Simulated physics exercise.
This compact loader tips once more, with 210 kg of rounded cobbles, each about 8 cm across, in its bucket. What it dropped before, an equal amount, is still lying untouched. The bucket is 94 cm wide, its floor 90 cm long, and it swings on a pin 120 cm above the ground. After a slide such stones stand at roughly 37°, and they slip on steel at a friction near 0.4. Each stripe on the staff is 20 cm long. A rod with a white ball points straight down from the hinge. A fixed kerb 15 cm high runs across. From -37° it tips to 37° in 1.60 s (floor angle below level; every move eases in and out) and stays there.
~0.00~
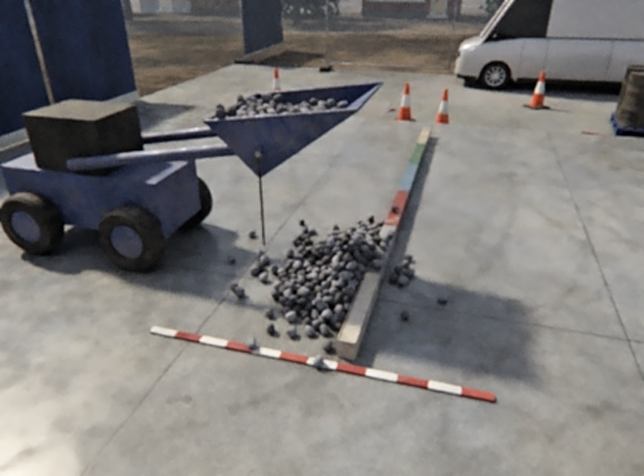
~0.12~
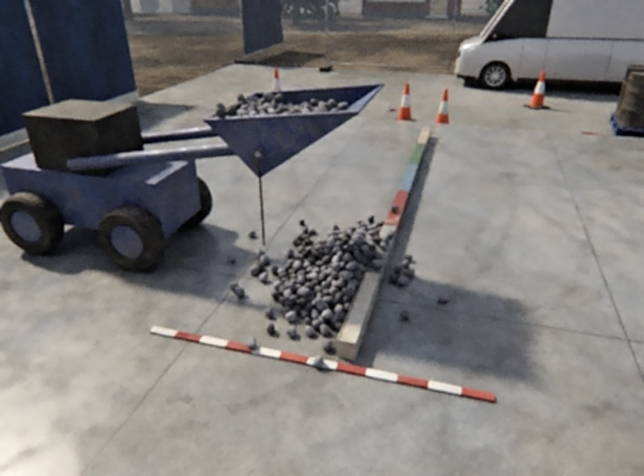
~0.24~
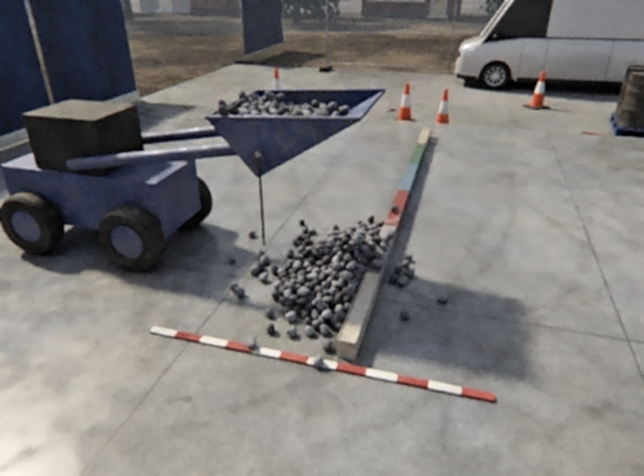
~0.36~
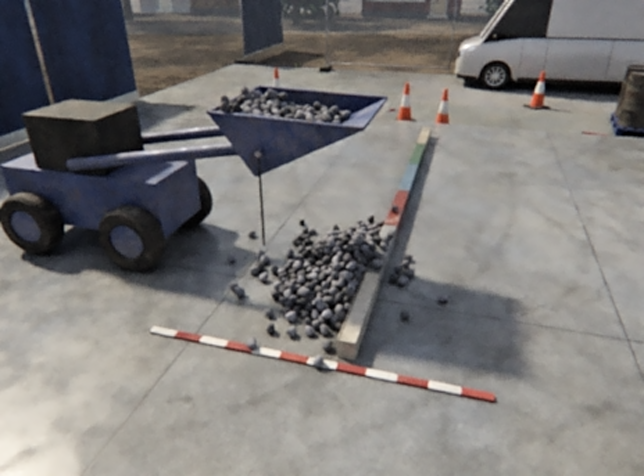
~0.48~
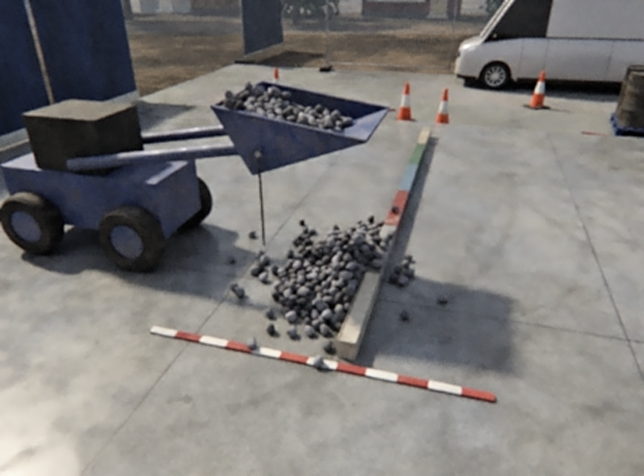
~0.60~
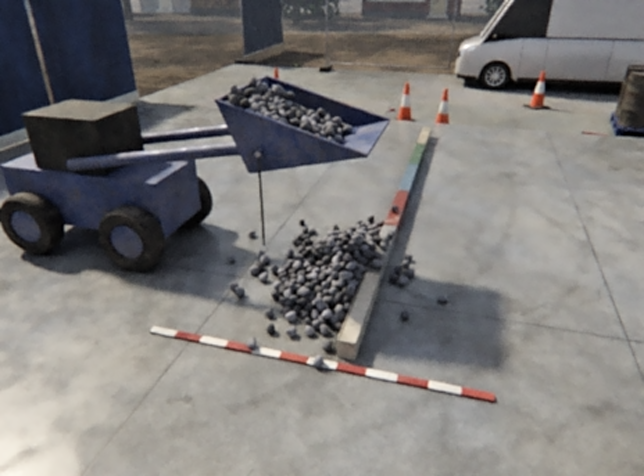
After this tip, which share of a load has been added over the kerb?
Roughly 86 per cent of a load more.
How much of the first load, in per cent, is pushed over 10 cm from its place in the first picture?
About 5 per cent.
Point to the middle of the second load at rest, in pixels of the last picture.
Near (422, 279).
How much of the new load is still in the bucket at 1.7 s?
Roughly 50 per cent is still inside.
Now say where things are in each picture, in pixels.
In the first picture, the bucket is at -37°, its lip at (357, 110); the top of the load is at (292, 103). The earlier load is highest near (349, 244), 22 cm above ground level, 97 % on this side of the kerb, 2 % over the kerb.
In the second picture, the bucket is at -36°, its lip at (358, 113); the top of the load is at (284, 103); the stones move at 0.1 m/s on average.
In the third picture, the bucket is at -32°, its lip at (361, 119); the top of the load is at (266, 100); the stones move at 0.1 m/s on average.
In the fourth picture, the bucket is at -27°, its lip at (364, 129); the top of the load is at (259, 96); the stones move at 0.2 m/s on average.
In the fifth picture, the bucket is at -21°, its lip at (366, 142); the top of the load is at (262, 93); the stones move at 0.2 m/s on average.
The sixth picture shows lip at (367, 156), floor tilted -14°, highest stones at (264, 90); the stones move at 0.2 m/s on average.
After 1.2 s the floor is at 25°; in per cent of one load, 100 in the bucket, 97 on this side of the kerb, 2 over the kerb; the foremost stones are at (408, 278).
After 1.7 s the floor is at 37°; in per cent of one load, 48 in the bucket, 136 on this side of the kerb, 14 over the kerb; the foremost stones are at (415, 274).
After 2.0 s the floor is at 37°; in per cent of one load, 8 in the bucket, 131 on this side of the kerb, 60 over the kerb; the foremost stones are at (482, 284).
After 4.5 s the floor is at 37°; in per cent of one load, 0 in the bucket, 111 on this side of the kerb, 88 over the kerb; the foremost stones are at (607, 305). Net gain over the kerb, 86.
